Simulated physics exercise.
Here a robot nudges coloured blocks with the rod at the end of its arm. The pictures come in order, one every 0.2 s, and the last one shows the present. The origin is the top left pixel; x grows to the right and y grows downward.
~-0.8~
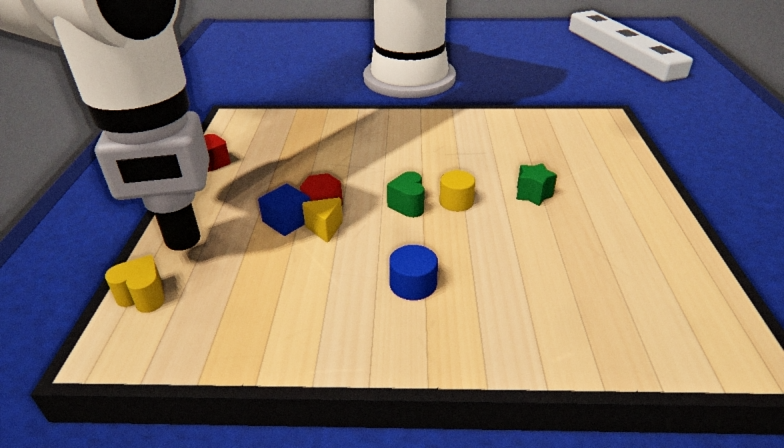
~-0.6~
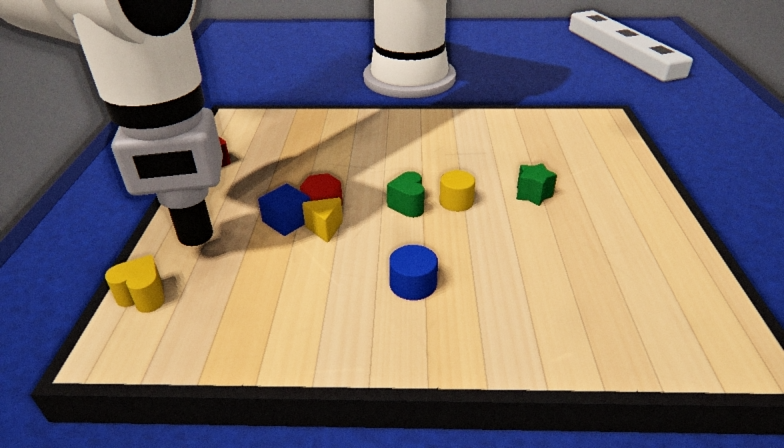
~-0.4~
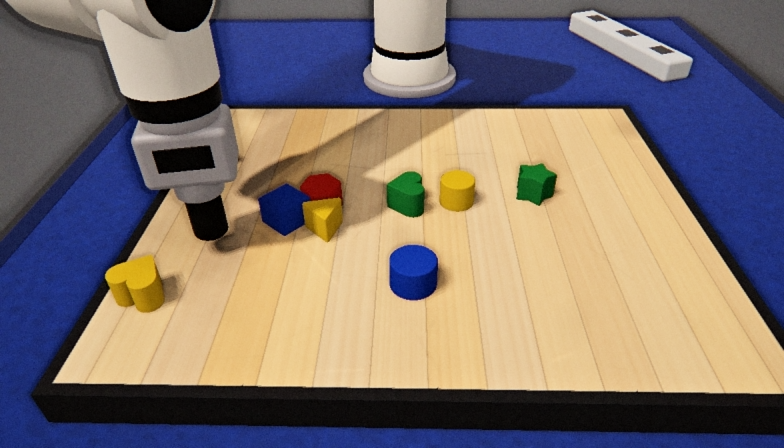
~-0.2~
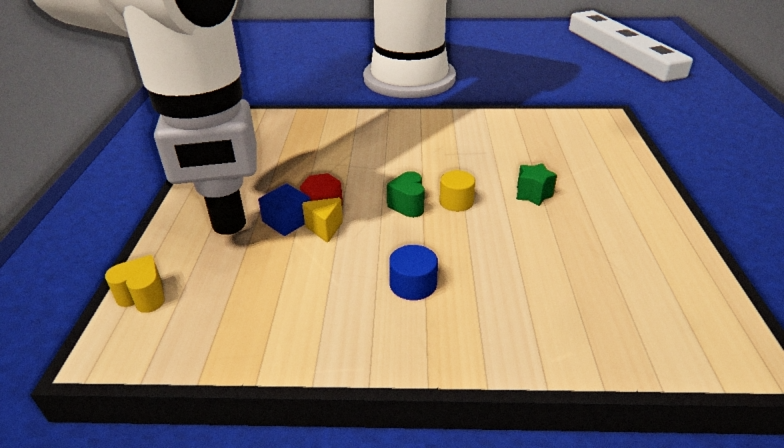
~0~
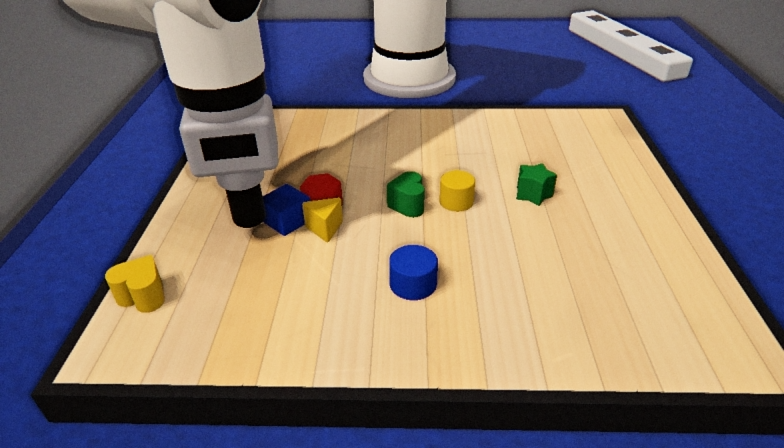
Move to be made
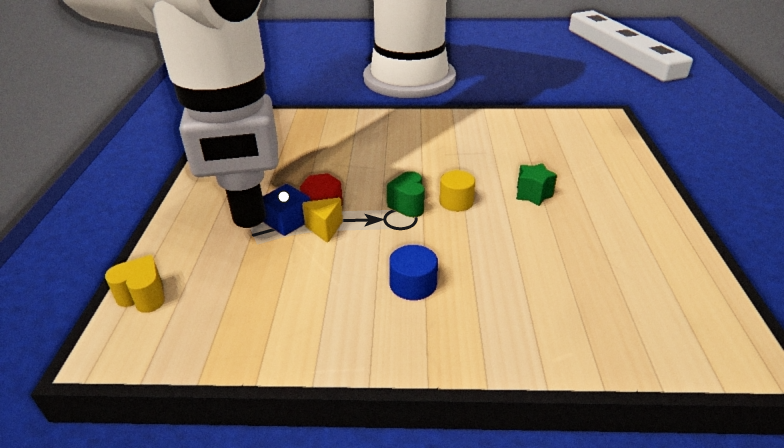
The clip shows a robot arm above a wooden board of coloured blocks, moving its rod steadily rightward from near a yellow heart-shaped block to close beside a blue block, while the visible blocks stay in place.
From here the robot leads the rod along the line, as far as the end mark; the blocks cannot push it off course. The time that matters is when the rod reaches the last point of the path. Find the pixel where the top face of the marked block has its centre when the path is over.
The middle of its top is at (362, 177).
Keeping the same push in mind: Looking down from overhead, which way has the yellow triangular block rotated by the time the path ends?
If we look at it from overhead, the yellow triangular block pivots clockwise.
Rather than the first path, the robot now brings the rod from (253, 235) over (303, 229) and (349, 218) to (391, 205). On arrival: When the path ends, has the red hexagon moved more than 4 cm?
It seems so.
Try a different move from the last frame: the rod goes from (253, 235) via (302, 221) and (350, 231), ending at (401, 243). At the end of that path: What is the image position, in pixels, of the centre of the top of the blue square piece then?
Somewhere near (345, 184).
The drawn path runs from (253, 235) via (302, 224) and (352, 220), ending at (400, 219); the dot is on the blue square piece.
On the path given first. One third of the way, rod (301, 208); blue square piece (326, 185); red hexagon (353, 170), turned 15° anticlockwise; yellow triangular block (334, 208).
Two thirds of the way, rod (351, 205); blue square piece (359, 178), turned 40° anticlockwise; red hexagon (369, 159), turned 45° anticlockwise; yellow triangular block (366, 215), turned 65° clockwise.
At the end, rod (400, 204); blue square piece (362, 177), turned 45° anticlockwise; red hexagon (369, 158), turned 45° anticlockwise; yellow triangular block (379, 214), turned 125° clockwise; green heart-shaped block (417, 180), turned 20° anticlockwise.
